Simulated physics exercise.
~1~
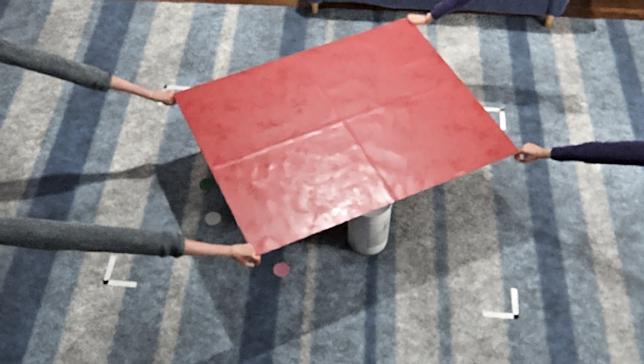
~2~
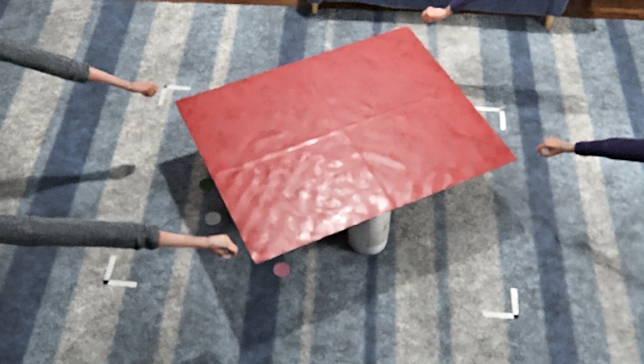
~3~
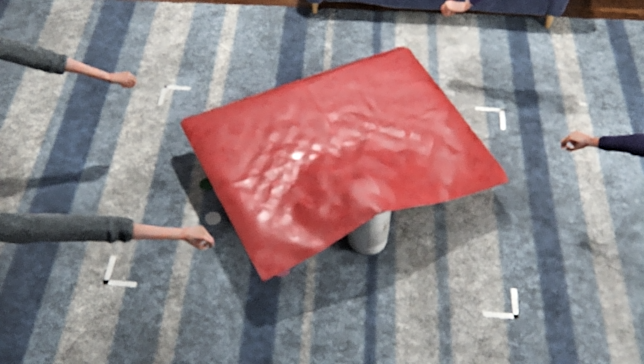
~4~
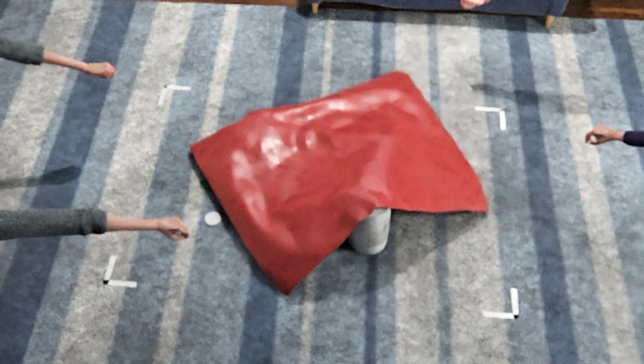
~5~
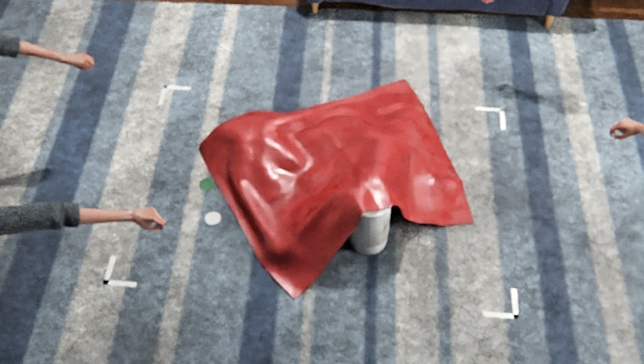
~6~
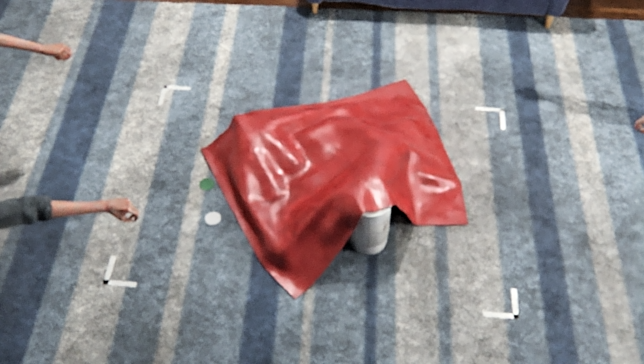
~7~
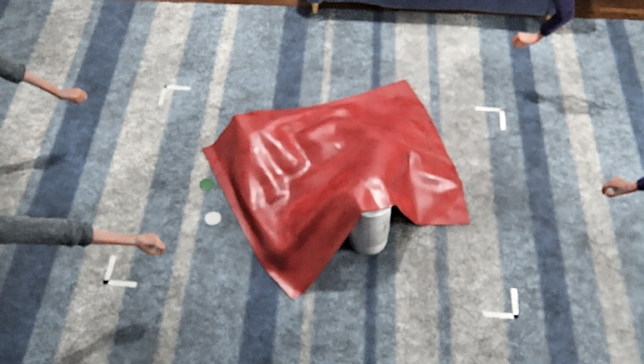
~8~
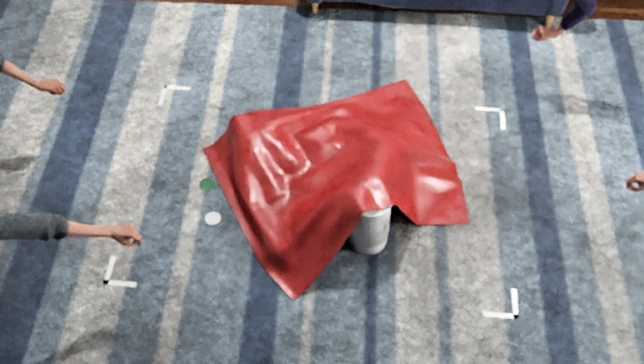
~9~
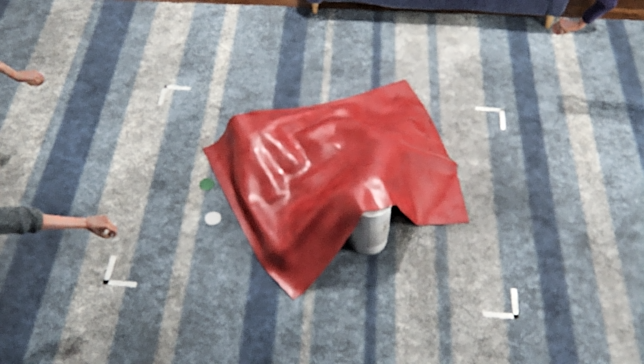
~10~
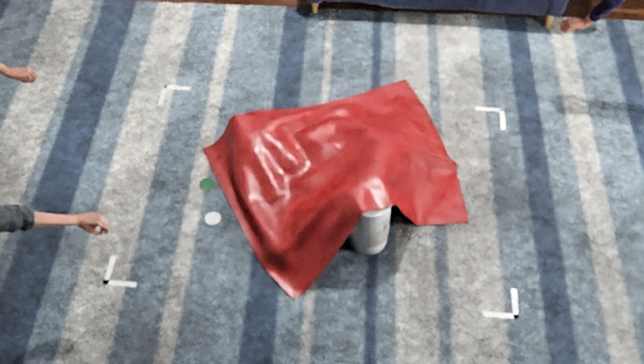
At the start, hands on the left and right hold a red sheet stretched flat above a blue and grey striped rug, with a pale bucket poking out beneath its near edge. The hands let go and draw back toward the sides. The sheet sinks, its smooth surface rippling as the corners droop. It drapes over upright things underneath, forming folds and raised peaks, and uncovers a green saucer and a white disc on its left. The arms shift about at the edges while the sheet rests still, propped up, with the bucket's front still showing.
